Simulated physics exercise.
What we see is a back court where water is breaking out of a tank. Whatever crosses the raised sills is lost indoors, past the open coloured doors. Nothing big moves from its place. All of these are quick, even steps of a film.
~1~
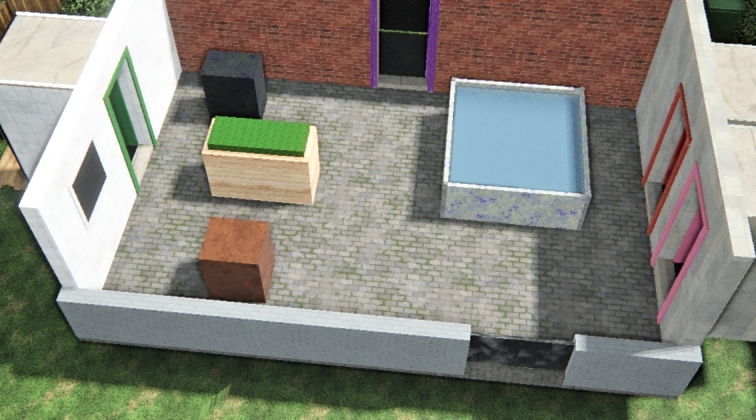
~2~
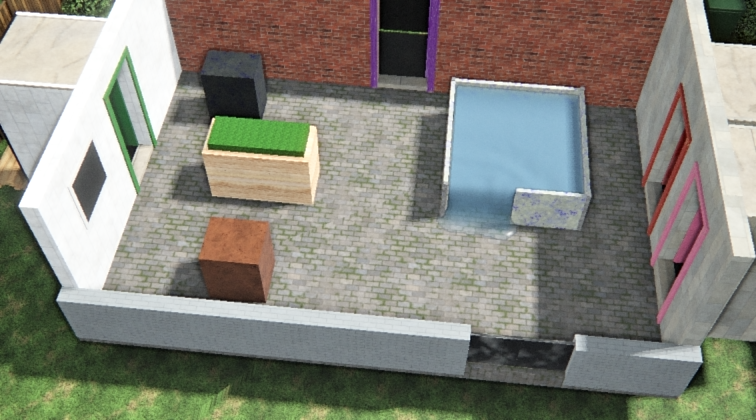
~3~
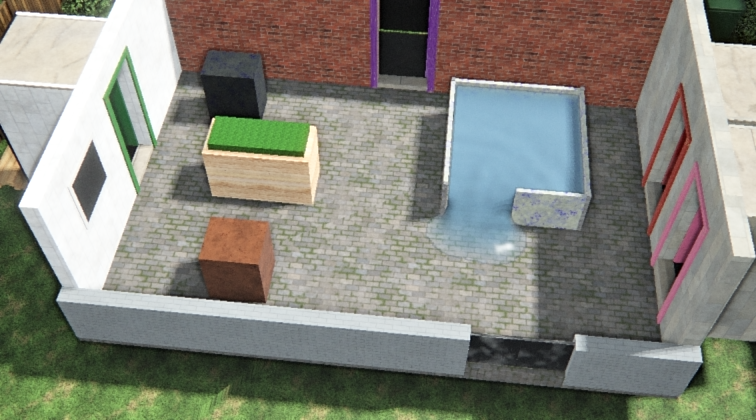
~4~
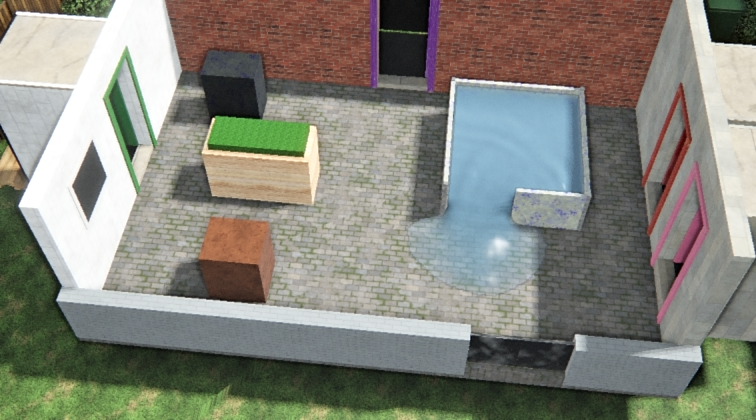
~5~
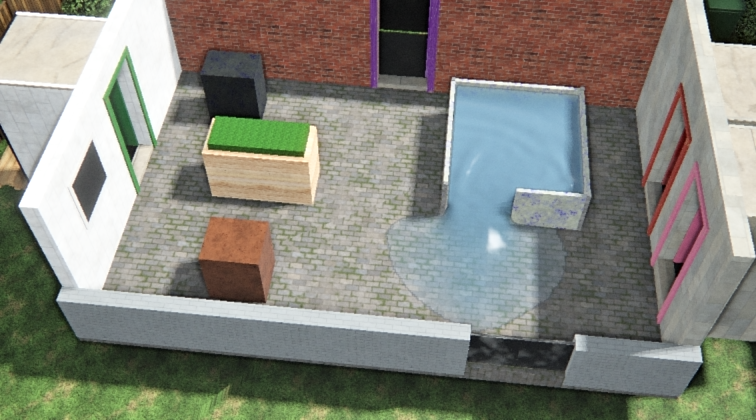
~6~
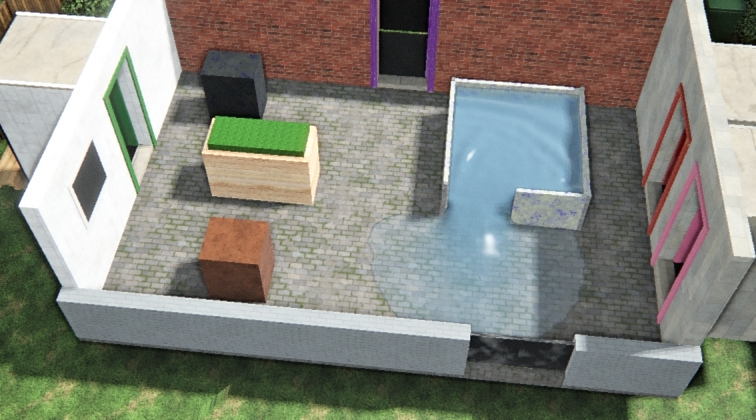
Water pouring through a gap in the front of a raised tank and spreading across the paving of a walled courtyard.
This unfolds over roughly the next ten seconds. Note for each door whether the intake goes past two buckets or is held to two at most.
My prediction: The green door gets two buckets or less inside; the pink door gets two buckets or less inside; the red door gets two buckets or less inside; the purple door gets two buckets or less inside.
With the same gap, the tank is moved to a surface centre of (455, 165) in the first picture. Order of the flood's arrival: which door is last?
The purple one.
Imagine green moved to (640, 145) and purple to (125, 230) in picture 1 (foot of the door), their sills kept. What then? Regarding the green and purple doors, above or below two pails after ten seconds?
Going through them, I find the green door overflows and the purple door escapes flooding.
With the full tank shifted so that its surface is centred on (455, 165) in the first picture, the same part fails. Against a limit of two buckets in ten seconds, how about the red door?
Red: Undershoots.
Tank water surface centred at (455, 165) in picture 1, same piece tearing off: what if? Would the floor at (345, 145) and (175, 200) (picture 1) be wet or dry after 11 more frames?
In order: Not reached and not reached.
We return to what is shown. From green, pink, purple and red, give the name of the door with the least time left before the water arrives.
I'd say it's the pink one.
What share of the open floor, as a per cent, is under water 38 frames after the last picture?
My estimate is close to 85 per cent.
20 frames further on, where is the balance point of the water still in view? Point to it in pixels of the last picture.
Centre of mass: Roughly (464, 235).
A moment on, water covers 25 % of the floor; the green door not reached, the pink door not reached, the red door not reached, the purple door not reached.
Next, water covers 30 % of the floor; the green door not reached, the pink door wet at the sill, nothing in, the red door not reached, the purple door not reached.
Then, water covers 50 % of the floor; the green door not reached, the pink door wet at the sill, nothing in, the red door wet at the sill, nothing in, the purple door not reached.
Later, water covers 85 % of the floor; the green door wet at the sill, nothing in, the pink door wet at the sill, nothing in, the red door wet at the sill, nothing in, the purple door wet at the sill, nothing in.
In the end, water covers 95 % of the floor; the green door wet at the sill, nothing in, the pink door wet at the sill, nothing in, the red door under two buckets in, the purple door wet at the sill, nothing in.
